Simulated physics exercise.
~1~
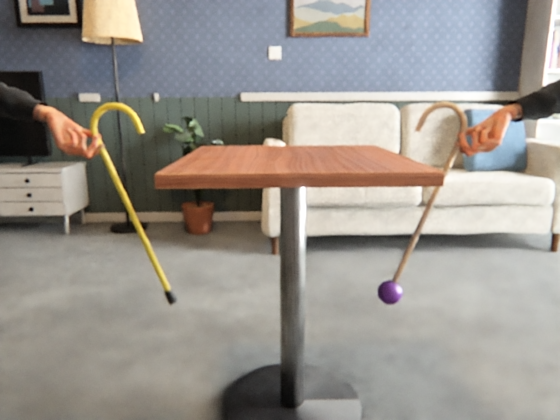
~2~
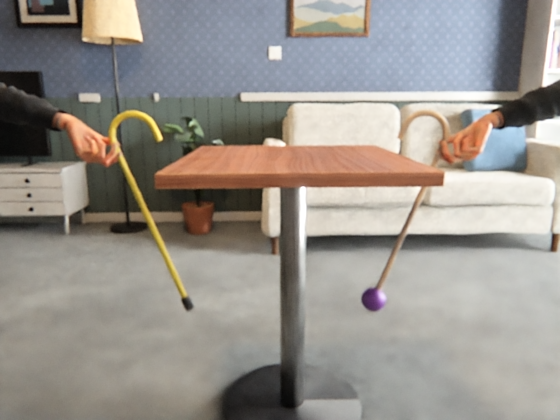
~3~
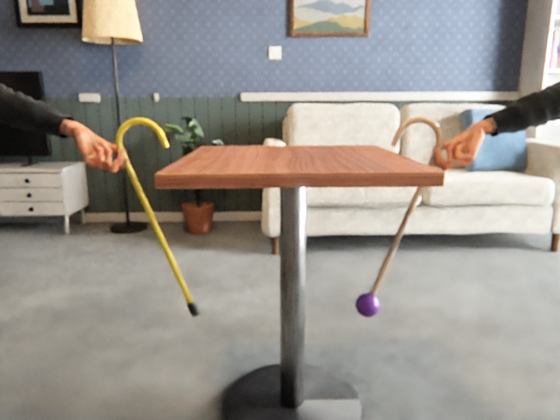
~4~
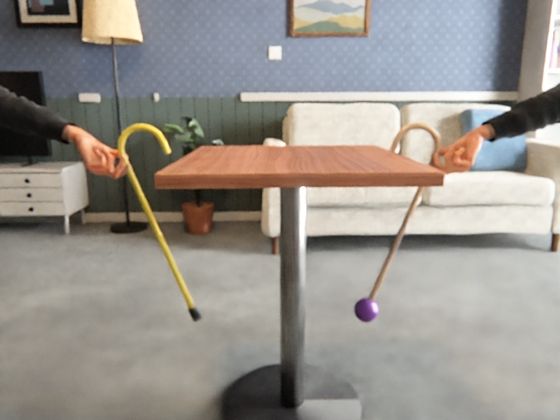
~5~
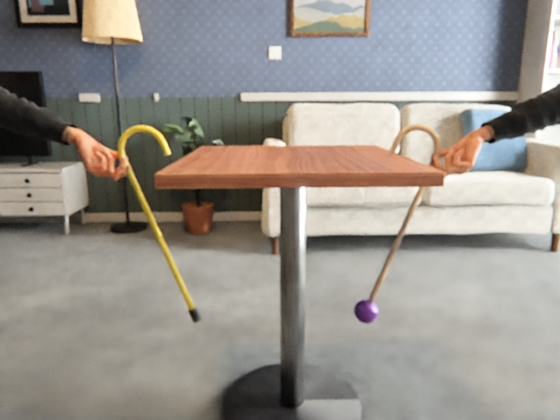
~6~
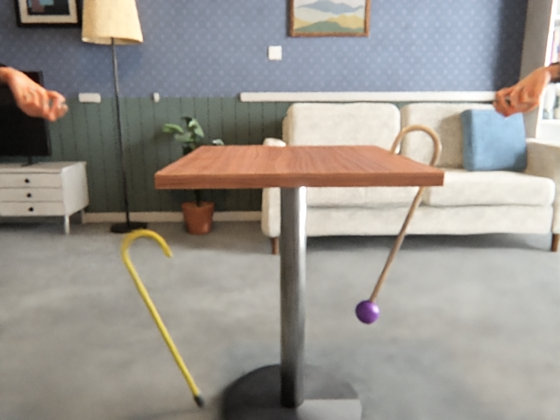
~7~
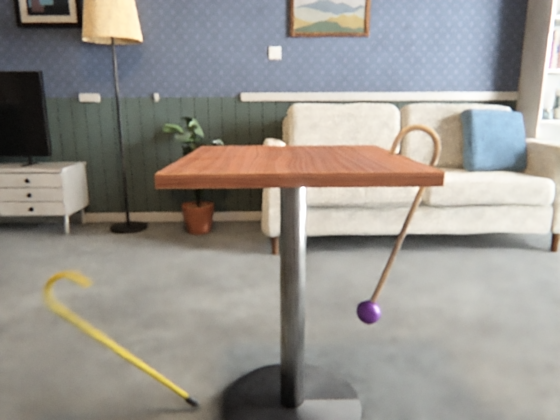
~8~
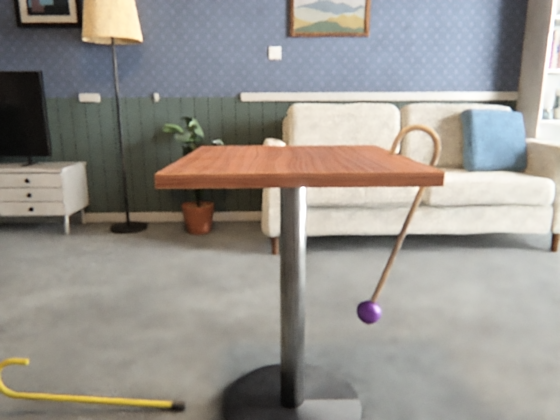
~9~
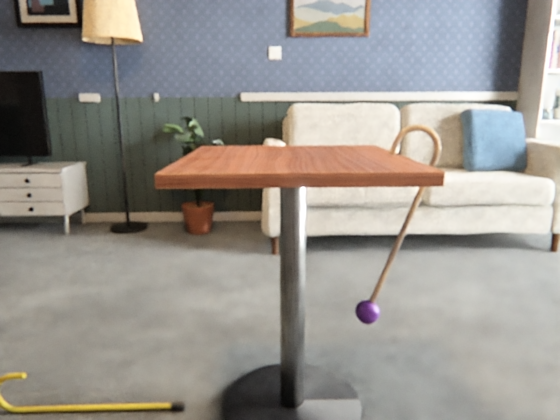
A yellow cane and a thin tan hooked stick with a purple ball at its lower end, which hand on the left and right hold, move toward a wooden table in a living room seen from a still, front-on view. A cream sofa, a lamp and a plant stand behind. The hands bring the hooks inward and slightly down to the table's opposite edges, pause, then let go and draw back out of view. The yellow cane drops, tips leftward and ends lying on the grey floor. The purple-ended stick stays hanging from the right edge.
